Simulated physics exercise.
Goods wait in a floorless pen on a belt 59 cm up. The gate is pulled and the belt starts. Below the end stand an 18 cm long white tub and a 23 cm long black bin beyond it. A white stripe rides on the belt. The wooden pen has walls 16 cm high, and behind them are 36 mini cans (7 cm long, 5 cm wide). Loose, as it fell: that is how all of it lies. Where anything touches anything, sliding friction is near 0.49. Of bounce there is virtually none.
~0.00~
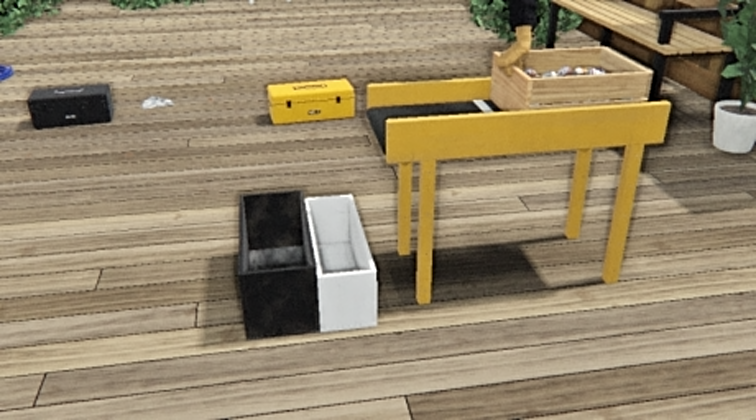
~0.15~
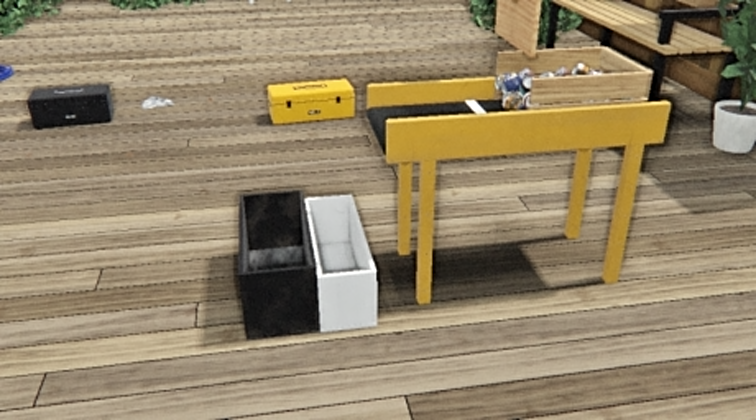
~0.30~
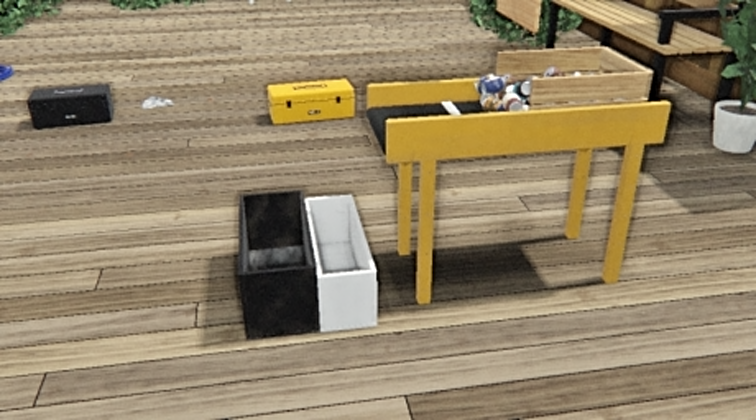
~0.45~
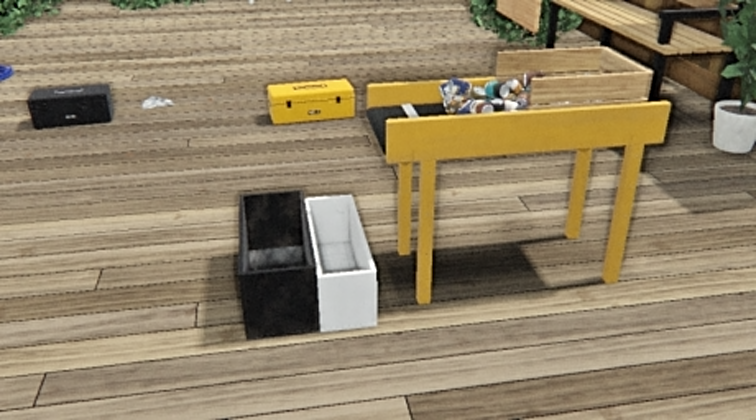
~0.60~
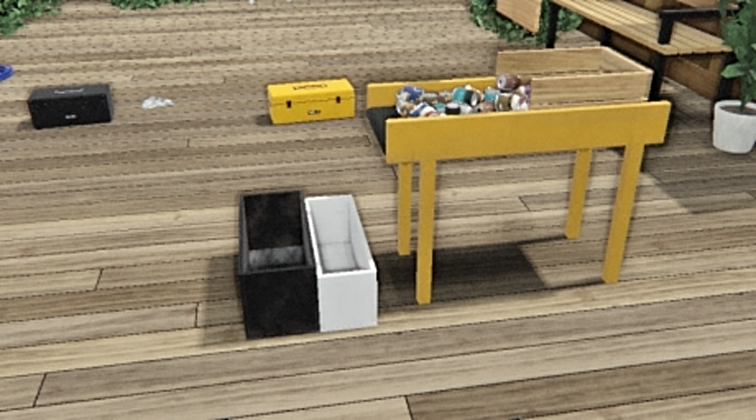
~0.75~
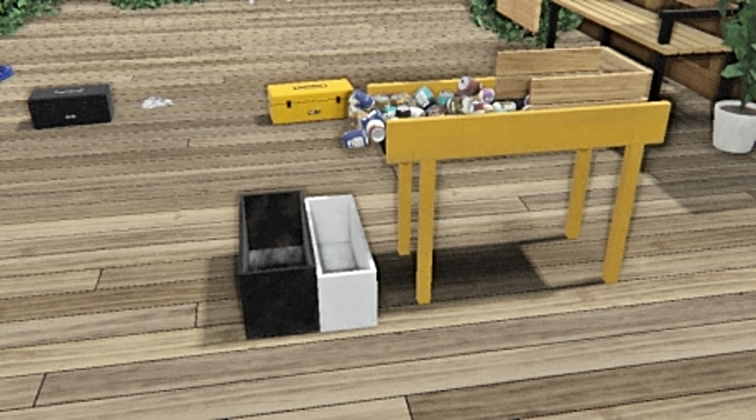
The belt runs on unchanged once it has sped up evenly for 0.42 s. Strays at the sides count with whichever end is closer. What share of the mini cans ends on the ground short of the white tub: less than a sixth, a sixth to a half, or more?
The share ends low, below a sixth.
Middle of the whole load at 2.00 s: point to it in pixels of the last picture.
Somewhere around (279, 277) in pixels.
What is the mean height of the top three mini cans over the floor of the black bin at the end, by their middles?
About 10 cm.
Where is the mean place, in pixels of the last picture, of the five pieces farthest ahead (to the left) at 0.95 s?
The five leading pieces sit around (295, 206).
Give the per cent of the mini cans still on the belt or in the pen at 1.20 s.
Estimate: Some 5 %.
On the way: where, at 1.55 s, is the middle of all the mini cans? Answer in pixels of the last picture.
The centre sits near (278, 276).
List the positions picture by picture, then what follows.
In the first frame (each is followed by its nearest rim corner in this view), wooden pen, (532, 79); white tub, (322, 276); 0 cm of belt gone by; none out.
In the second frame, wooden pen, (532, 79); 3 cm of belt gone by.
In the third frame, wooden pen, (532, 79); 11 cm of belt gone by; 7 out.
In the fourth frame, wooden pen, (532, 79); 25 cm of belt gone by; 17 out.
In the fifth frame, wooden pen, (532, 79); 41 cm of belt gone by; 25 out.
In the sixth frame, wooden pen, (532, 79); white tub, (322, 276); 57 cm of belt gone by; 34 out, the lowest can at (356, 139).
After 0.95 s, 1 in the black bin, 15 on the belt and 20 in the air.
After 1.20 s, 19 in the black bin, 2 on the belt and 15 in the air.
After 1.55 s, 34 in the black bin, 1 on the belt and 1 in the air.
Outcome (at 2.00 s), 2 in the white tub and 34 in the black bin. Asked share, 0 of 36, 0 per cent.
